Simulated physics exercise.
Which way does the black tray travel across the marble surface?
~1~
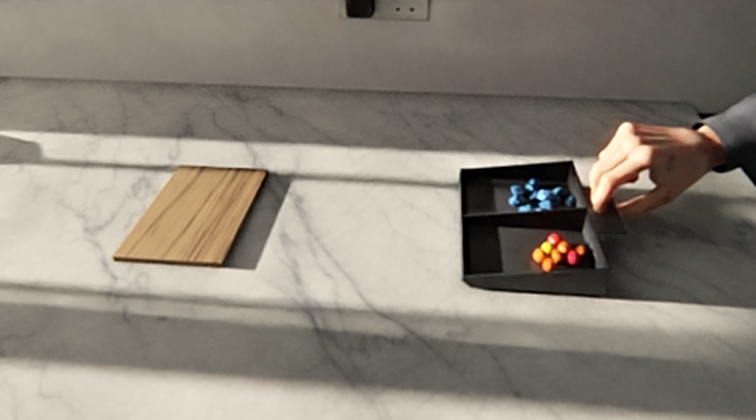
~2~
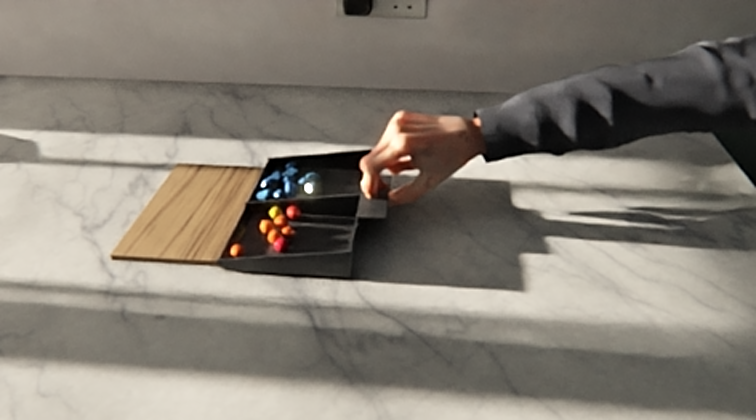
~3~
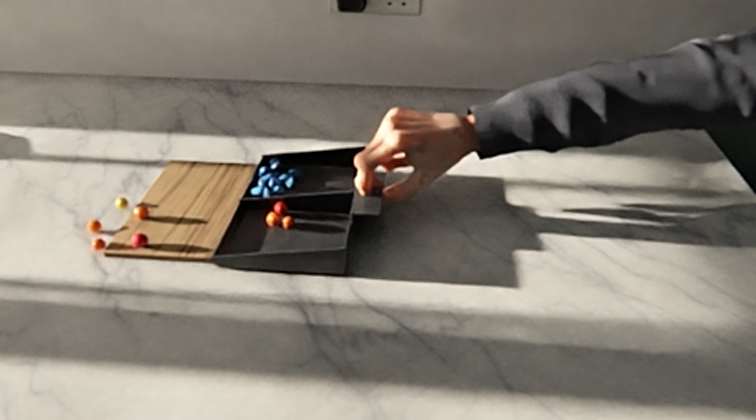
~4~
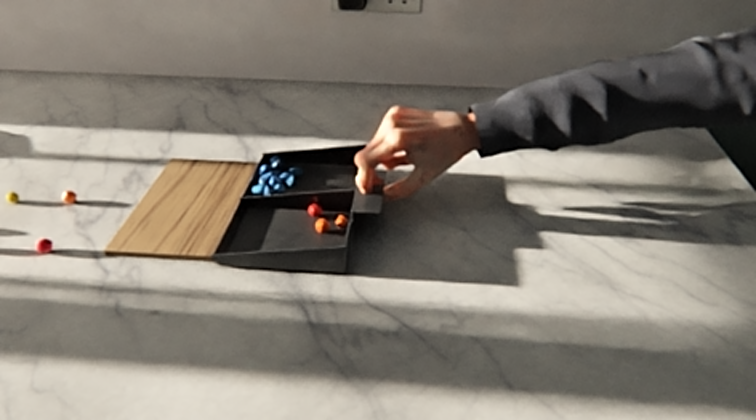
It travels to the left, towards the wooden board.
